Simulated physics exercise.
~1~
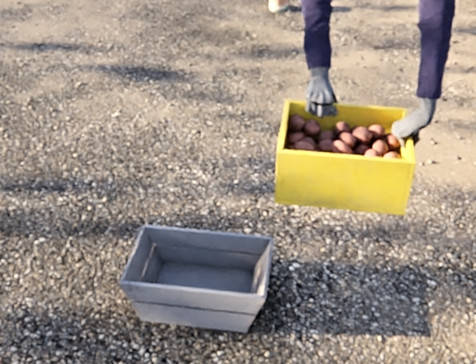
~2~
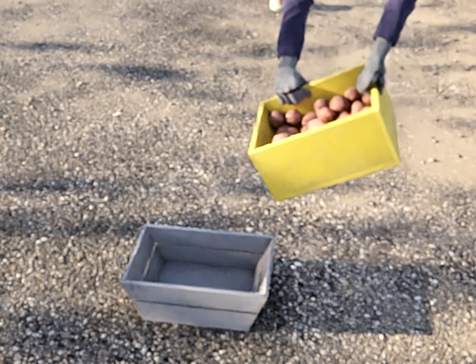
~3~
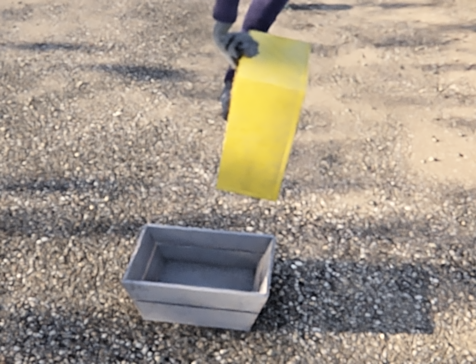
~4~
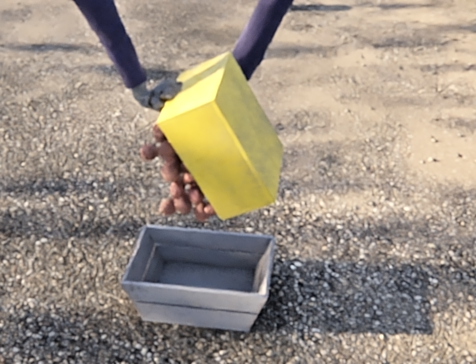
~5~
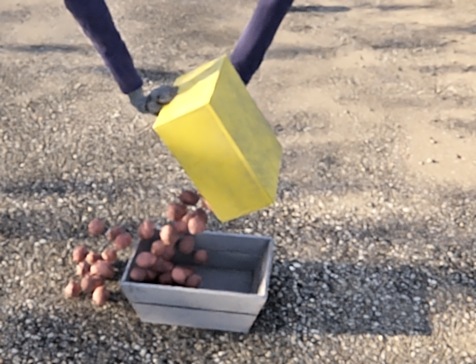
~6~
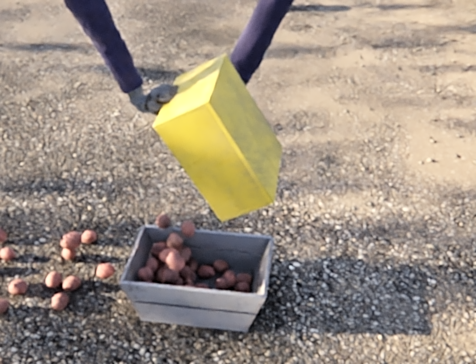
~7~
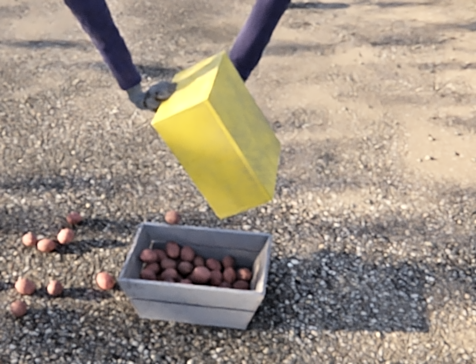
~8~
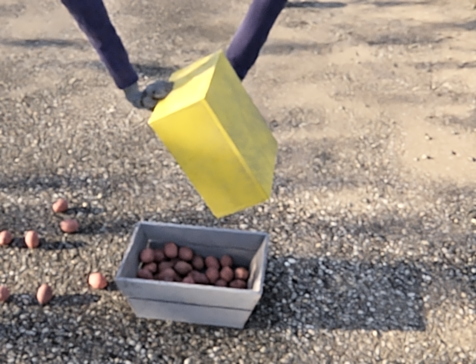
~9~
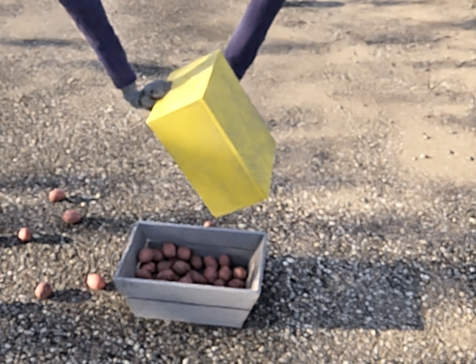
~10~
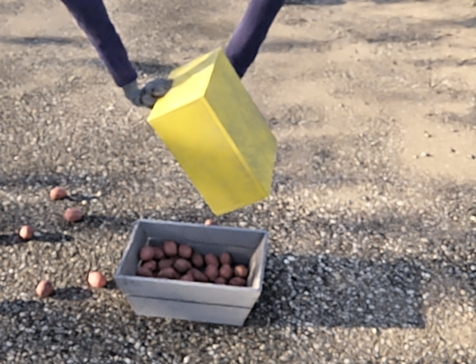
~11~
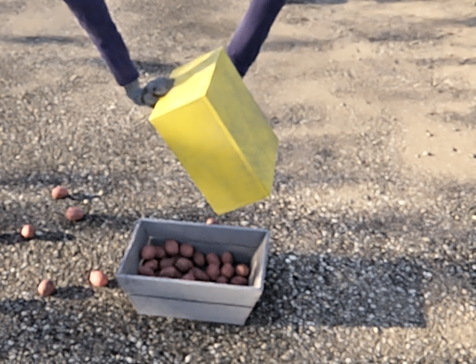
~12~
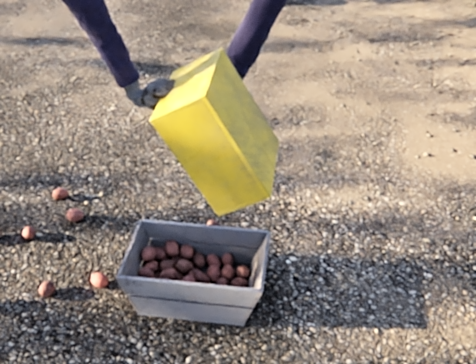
On sunlit gravelly ground, gloved hands tip a yellow box of red potatoes, most filling a grey basket, others scattering left.
